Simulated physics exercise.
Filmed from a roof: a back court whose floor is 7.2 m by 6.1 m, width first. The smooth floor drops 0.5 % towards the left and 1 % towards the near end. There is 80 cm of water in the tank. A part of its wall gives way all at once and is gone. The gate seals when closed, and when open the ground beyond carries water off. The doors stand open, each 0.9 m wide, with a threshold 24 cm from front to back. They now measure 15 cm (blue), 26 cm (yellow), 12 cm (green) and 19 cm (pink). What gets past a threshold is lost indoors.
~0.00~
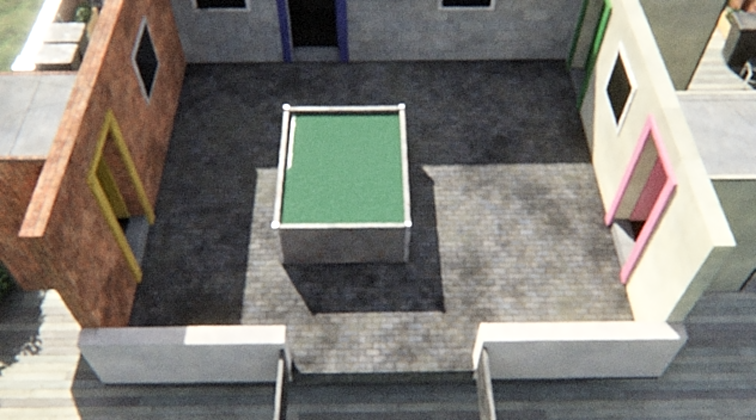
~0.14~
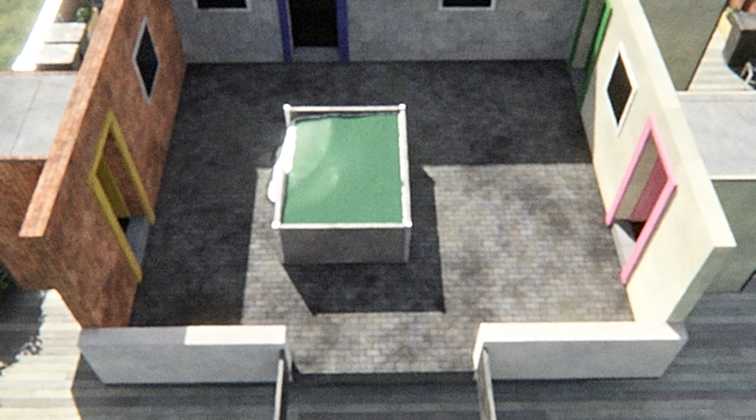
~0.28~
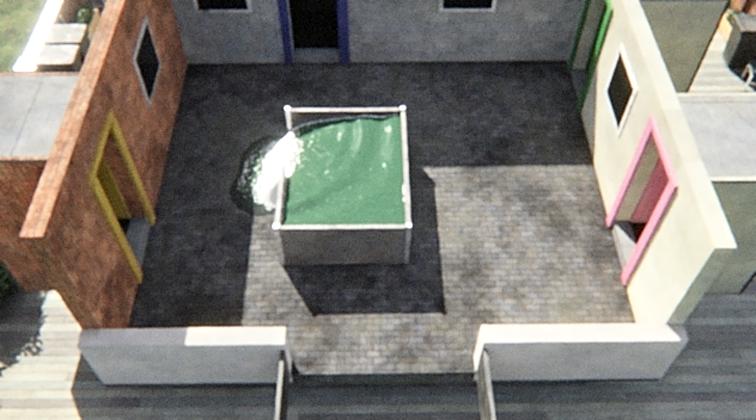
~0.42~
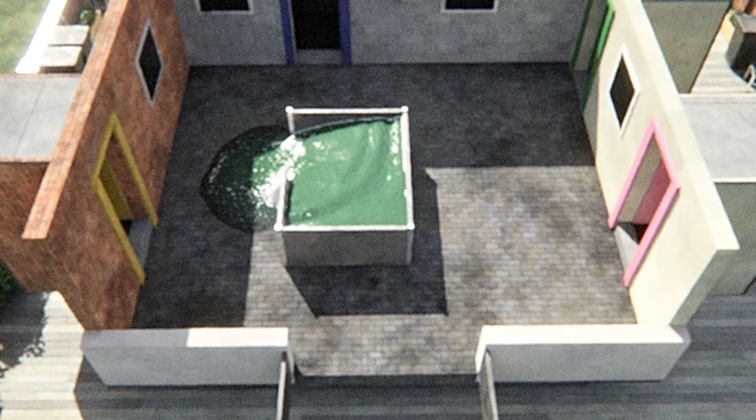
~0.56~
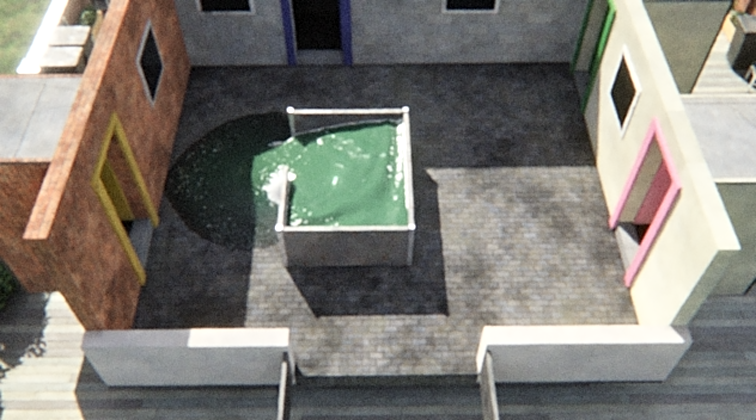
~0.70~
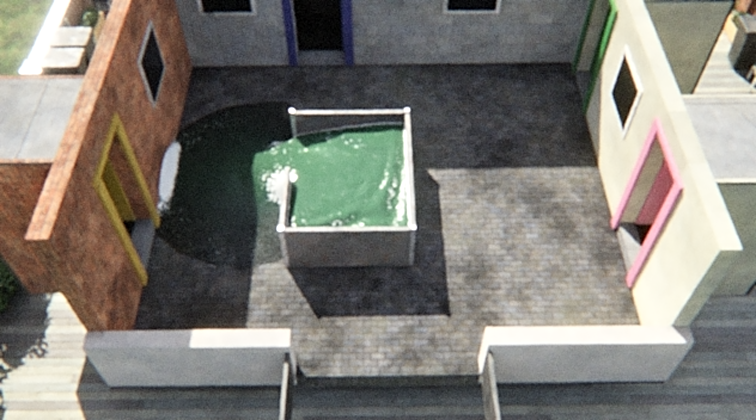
Green water pouring from the left side of a square tank in a walled courtyard, spreading across paving to the brick wall.
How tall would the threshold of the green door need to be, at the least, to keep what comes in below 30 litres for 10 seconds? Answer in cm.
At least 7.5 cm or so.
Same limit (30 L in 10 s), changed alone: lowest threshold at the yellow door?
Roughly 14.0 cm at yellow.
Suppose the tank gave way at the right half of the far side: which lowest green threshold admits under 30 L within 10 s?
Some 23 cm.
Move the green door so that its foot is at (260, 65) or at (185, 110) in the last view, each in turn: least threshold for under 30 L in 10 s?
Roughly 16 and 23 cm.
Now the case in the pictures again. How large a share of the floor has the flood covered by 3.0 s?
Near 40 per cent is wet.
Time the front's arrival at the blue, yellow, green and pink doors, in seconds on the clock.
Arrival: Blue 2.2 s, yellow 0.8 s, green 4.0 s, pink 6.0 s.
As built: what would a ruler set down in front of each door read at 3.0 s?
In cm: Blue 8, yellow 17, green 0, pink 0.
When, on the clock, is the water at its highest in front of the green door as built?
At about 4.5 s.
After 1.4 s water covers 20 % of the floor, deepest (47 cm) near (178, 181); it has not reached the green door.
After 3.0 s water covers 40 % of the floor, deepest (36 cm) near (191, 78); it has not reached the green door.
After 10.0 s water covers 95 % of the floor, deepest (14 cm) near (421, 240); 7 cm at the green door, 0 litres in over its 12 cm threshold.
At the green door as built, the water arrived by 4.3 s and peaked near 12 cm at 4.6 s.
With a threshold of 6.5 cm, 44 litres would have come in within the 10 s; with 8.5 cm, 16 litres. So under 30 litres takes about 7.5 cm.
